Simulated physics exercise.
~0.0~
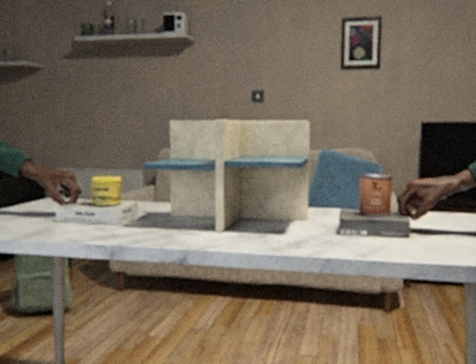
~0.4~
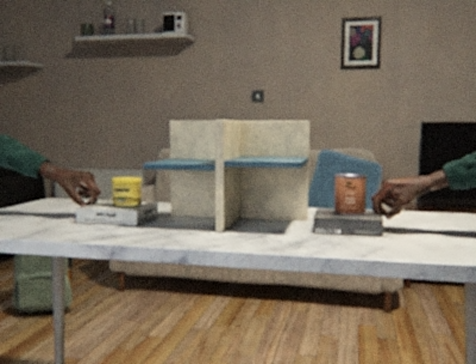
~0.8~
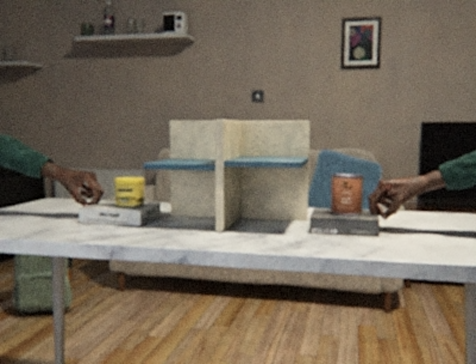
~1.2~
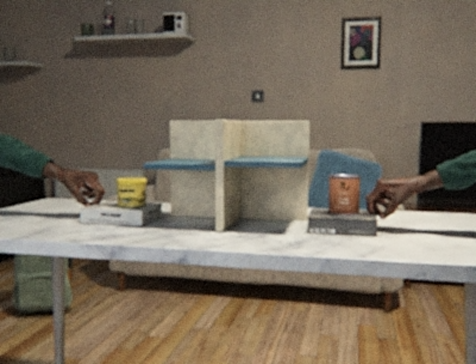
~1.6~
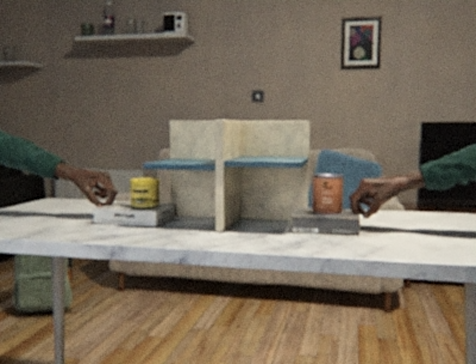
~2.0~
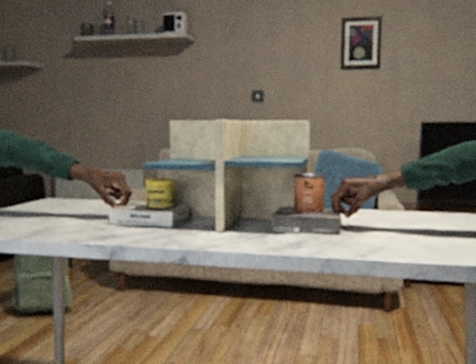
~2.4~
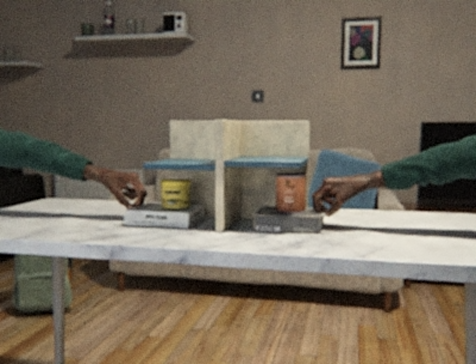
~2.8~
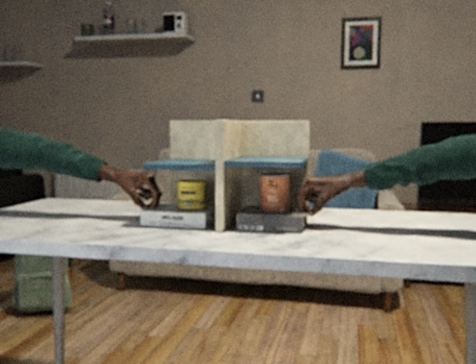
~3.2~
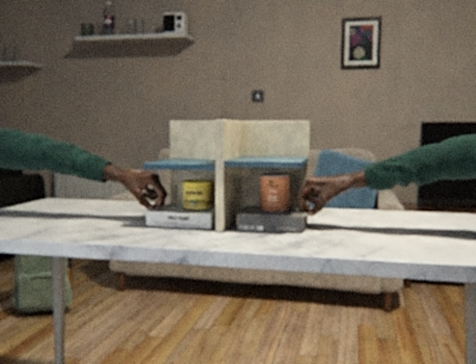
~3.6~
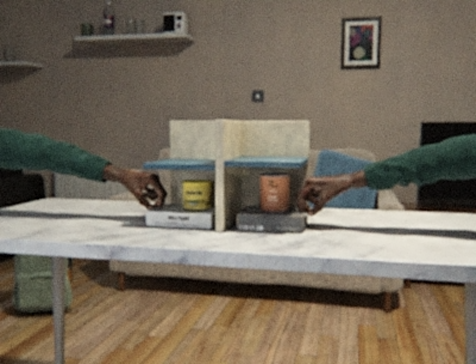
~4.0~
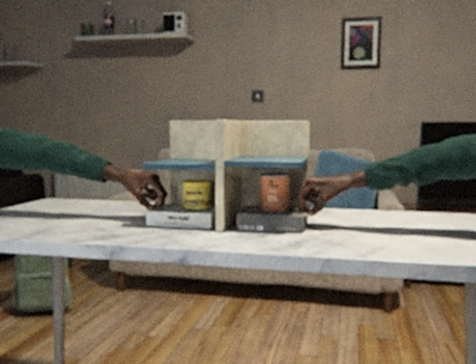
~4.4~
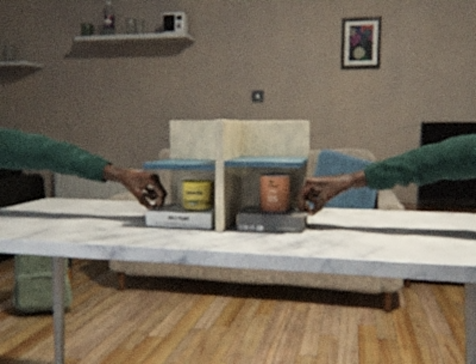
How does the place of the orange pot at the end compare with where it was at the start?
At the start the orange pot is out in the open to the right of the shelves, and by the end it is further left, under the right side of the blue shelf.
